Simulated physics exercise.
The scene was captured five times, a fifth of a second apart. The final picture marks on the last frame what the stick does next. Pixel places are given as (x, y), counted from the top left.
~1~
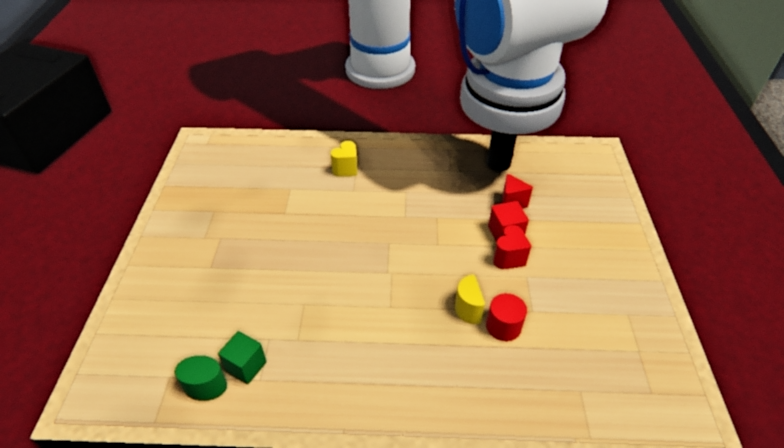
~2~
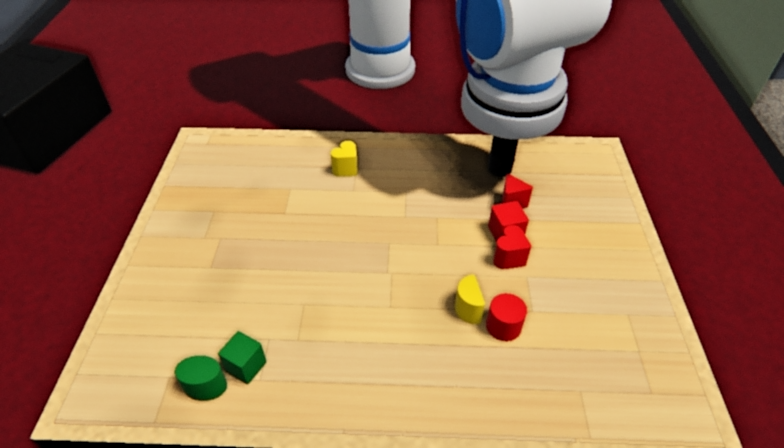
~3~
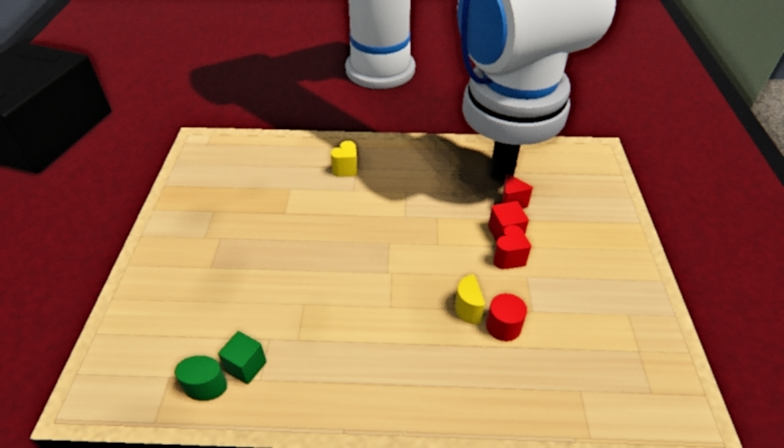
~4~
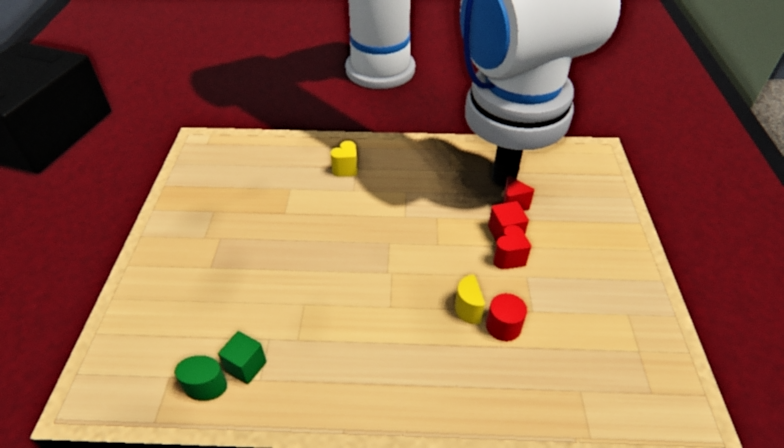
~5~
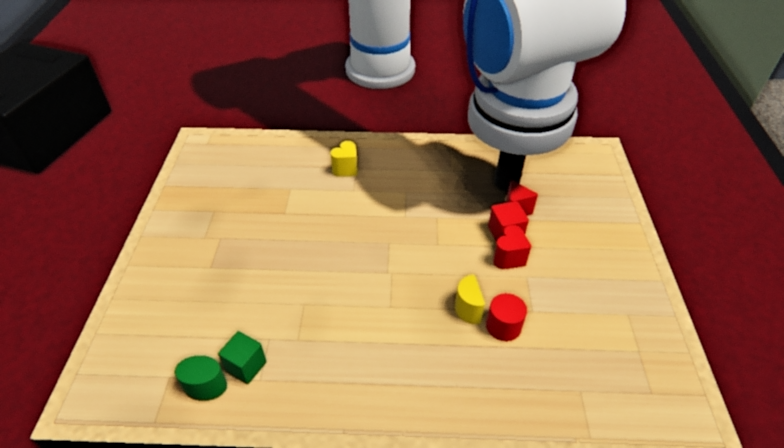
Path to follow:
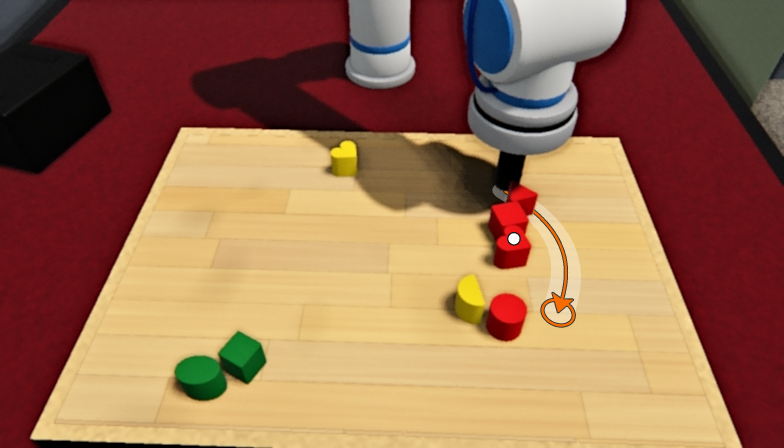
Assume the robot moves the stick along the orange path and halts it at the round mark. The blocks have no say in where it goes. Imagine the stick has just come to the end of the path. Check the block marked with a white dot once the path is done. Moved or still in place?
Well, the block marked with a white dot shifts from its place.
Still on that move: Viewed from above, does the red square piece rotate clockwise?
Short answer: Yes.
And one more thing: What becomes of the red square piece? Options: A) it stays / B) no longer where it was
B: No longer where it was.
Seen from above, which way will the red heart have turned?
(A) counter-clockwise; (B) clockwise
A - counter-clockwise.
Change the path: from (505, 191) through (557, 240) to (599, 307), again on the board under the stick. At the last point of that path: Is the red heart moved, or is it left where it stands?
It is moved off its spot.
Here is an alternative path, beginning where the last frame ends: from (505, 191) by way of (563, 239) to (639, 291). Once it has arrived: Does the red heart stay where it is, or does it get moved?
Once the path is done, it is somewhere new.
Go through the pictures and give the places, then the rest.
In the first picture, stick tip at (499, 165); block tops, red cylinder at (509, 307); red square piece at (510, 213); red heart at (514, 239); red triangle at (516, 184).
In the second picture, stick at (500, 170); blocks unchanged.
In the third picture, stick at (502, 175); blocks unchanged.
In the fourth picture, stick at (504, 179); red triangle at (517, 186).
In the fifth picture, stick at (507, 184); red cylinder at (509, 307); red square piece at (510, 213); red heart at (514, 239); red triangle at (521, 191).
Path on the board, from (505, 191) via (545, 222) and (566, 265), ending at (558, 312); the dot is on the red heart.
What follows on the original path. One third of the way, stick at (547, 215); red square piece at (510, 222), turned 55° clockwise; red heart at (509, 246), turned 35° anticlockwise; red triangle at (545, 221), turned 70° clockwise.
Two thirds of the way, stick at (568, 258); red square piece at (510, 222), turned 55° clockwise; red heart at (509, 246), turned 35° anticlockwise; red triangle at (546, 239).
At the end, stick at (561, 305); red cylinder in place; red square piece at (510, 222), turned 55° clockwise; red heart at (509, 246), turned 35° anticlockwise; red triangle at (545, 239), turned 175° clockwise.
